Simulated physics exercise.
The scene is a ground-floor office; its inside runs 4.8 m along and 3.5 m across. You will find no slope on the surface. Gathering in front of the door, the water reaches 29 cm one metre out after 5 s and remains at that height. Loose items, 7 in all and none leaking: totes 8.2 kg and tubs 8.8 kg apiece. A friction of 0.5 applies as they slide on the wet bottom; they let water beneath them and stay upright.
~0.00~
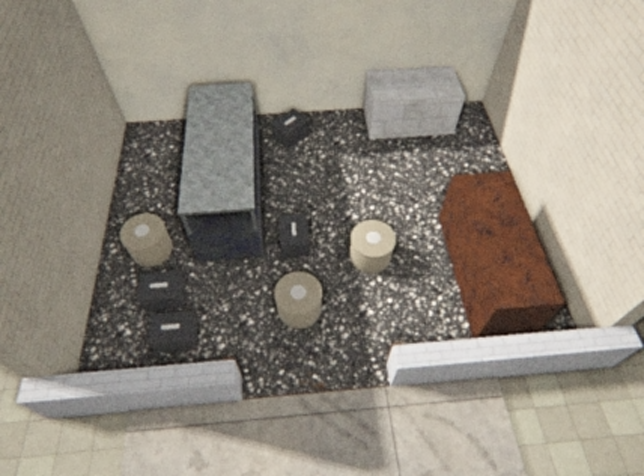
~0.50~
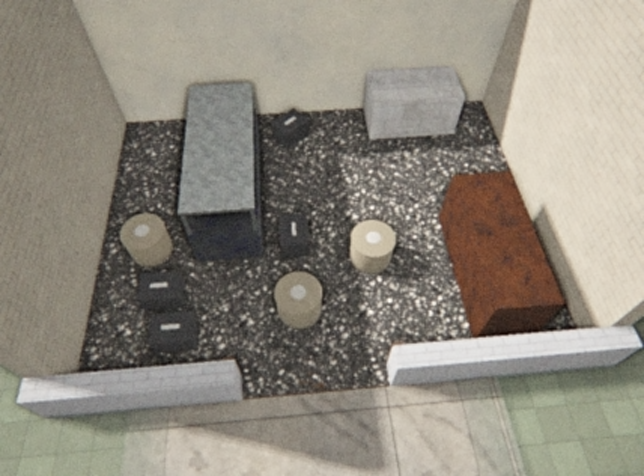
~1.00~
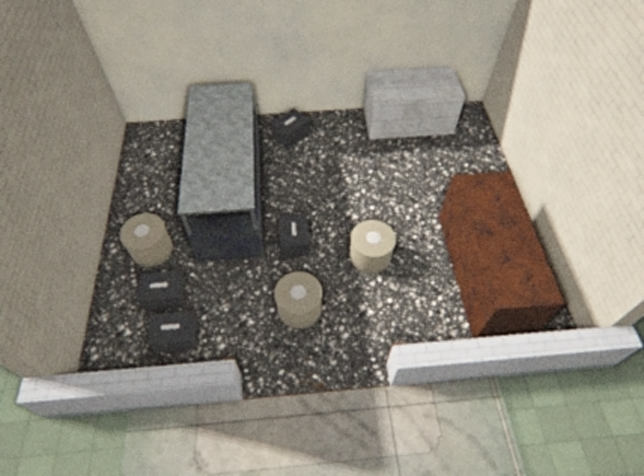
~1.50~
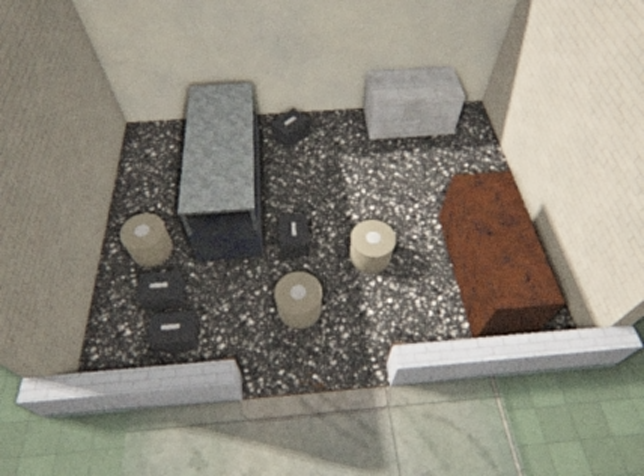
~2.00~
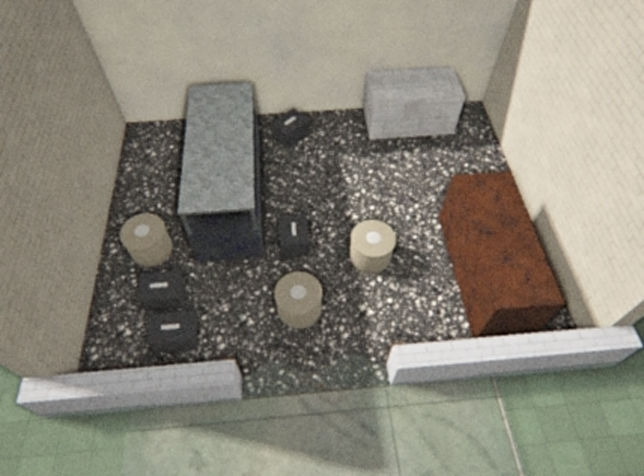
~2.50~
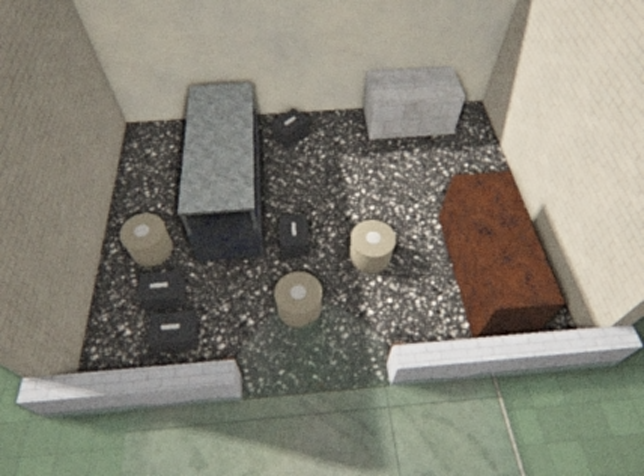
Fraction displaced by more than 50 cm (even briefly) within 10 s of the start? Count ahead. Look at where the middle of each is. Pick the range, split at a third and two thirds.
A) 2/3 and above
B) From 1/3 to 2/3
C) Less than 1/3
A.
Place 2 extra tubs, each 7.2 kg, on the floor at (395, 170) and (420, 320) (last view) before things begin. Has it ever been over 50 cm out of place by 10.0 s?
The first: Exceeds it. The second: Falls below it.
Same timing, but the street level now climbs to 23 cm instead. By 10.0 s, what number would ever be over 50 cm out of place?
The answer would then be 6.
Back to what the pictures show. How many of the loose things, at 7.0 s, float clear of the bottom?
By my count, 5.
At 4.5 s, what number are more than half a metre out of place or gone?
Result: 1.
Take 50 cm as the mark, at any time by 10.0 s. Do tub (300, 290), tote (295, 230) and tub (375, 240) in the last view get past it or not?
Same order as the question: Greater, greater, greater.
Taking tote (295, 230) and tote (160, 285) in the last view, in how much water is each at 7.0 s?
I'd estimate 20 cm for the first and 8 cm for the second.
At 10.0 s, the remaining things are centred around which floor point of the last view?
Near (303, 195).
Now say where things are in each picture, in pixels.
A tub at (298, 292), on the bottom; a tote at (171, 327), on the bottom; 0.0 m2 under water; 0 of 7 have shifted, in the first picture.
A tub at (298, 292) rests on the ground; a tote at (171, 327), on the bottom; 0.0 m2 under water; 0 of 7 have shifted, in the second picture.
A tub at (298, 292) rests on the ground; a tote at (171, 327) rests on the ground; water covers 0.0 m2; 0 of 7 have shifted, in the third picture.
A tub at (298, 292), on the bottom; a tote at (171, 327) rests on the ground; water covers 0.0 m2; 0 of 7 have shifted, in the fourth picture.
A tub at (298, 292), on the bottom; a tote at (171, 327), on the bottom; water covers 0.1 m2; 0 of 7 have shifted, in the fifth picture.
A tub at (298, 292) rests on the ground; a tote at (171, 327) rests on the ground; 0.6 m2 under water; 0 of 7 have shifted, in the sixth picture.
After 3.5 s 0 of 7 are over 50 cm from their spots; 0 afloat.
After 4.5 s 1 of 7 are over 50 cm from their spots; 1 afloat.
After 7.0 s 5 of 7 are over 50 cm from their spots; 5 afloat.
After 10.0 s 4 of 7 are over 50 cm from their spots, and 5 have been at some point; 7 afloat.
